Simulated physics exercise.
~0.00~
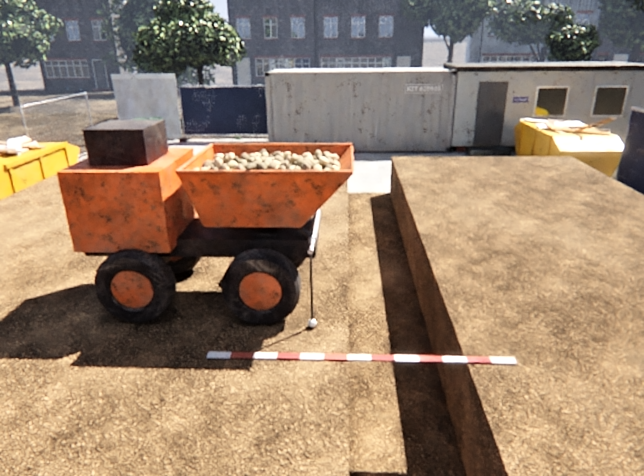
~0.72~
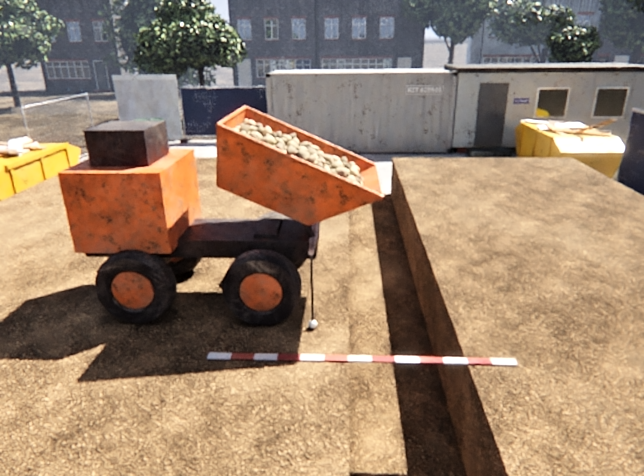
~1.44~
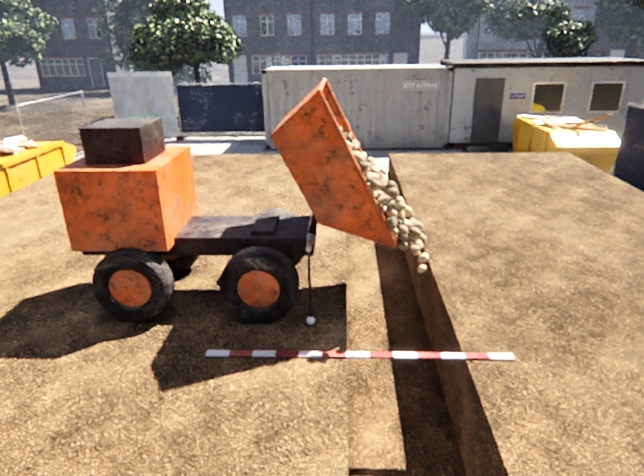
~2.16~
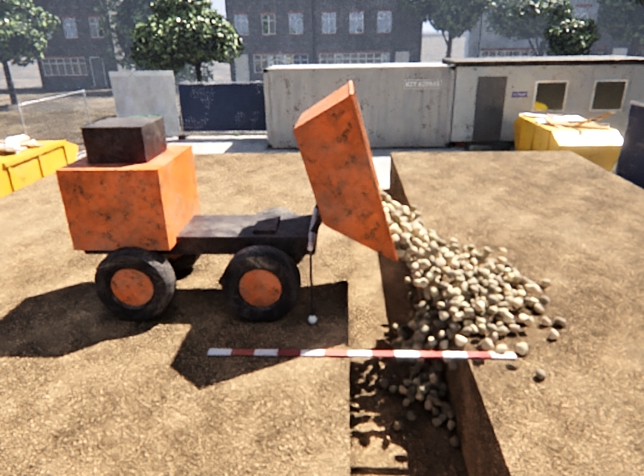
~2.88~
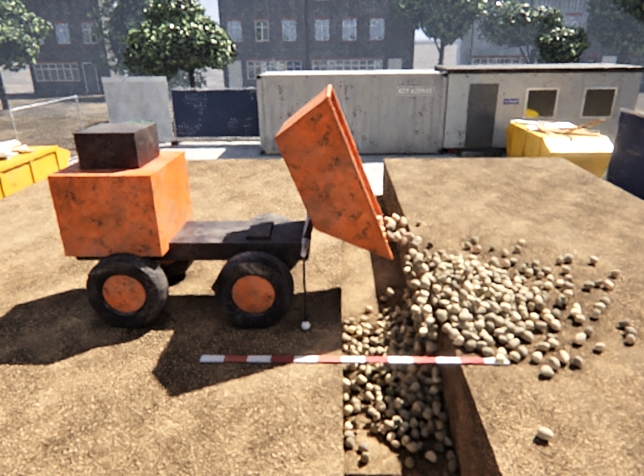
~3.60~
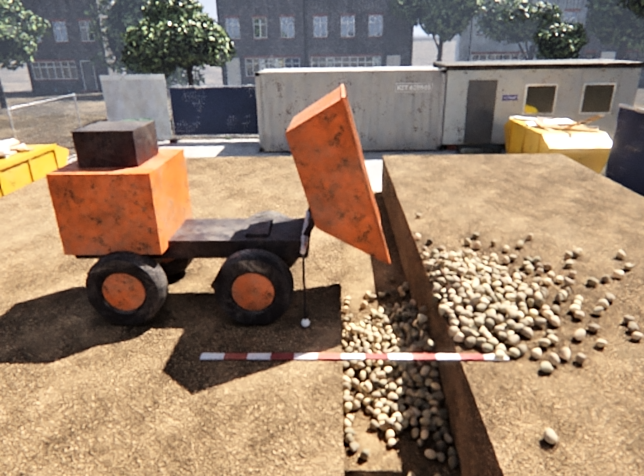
An orange dumper tipped its body steeply to the right and poured a load of round stones into the trench and over the ground beyond, then jerked it back and forward again, ending raised and empty with stones lying on both.
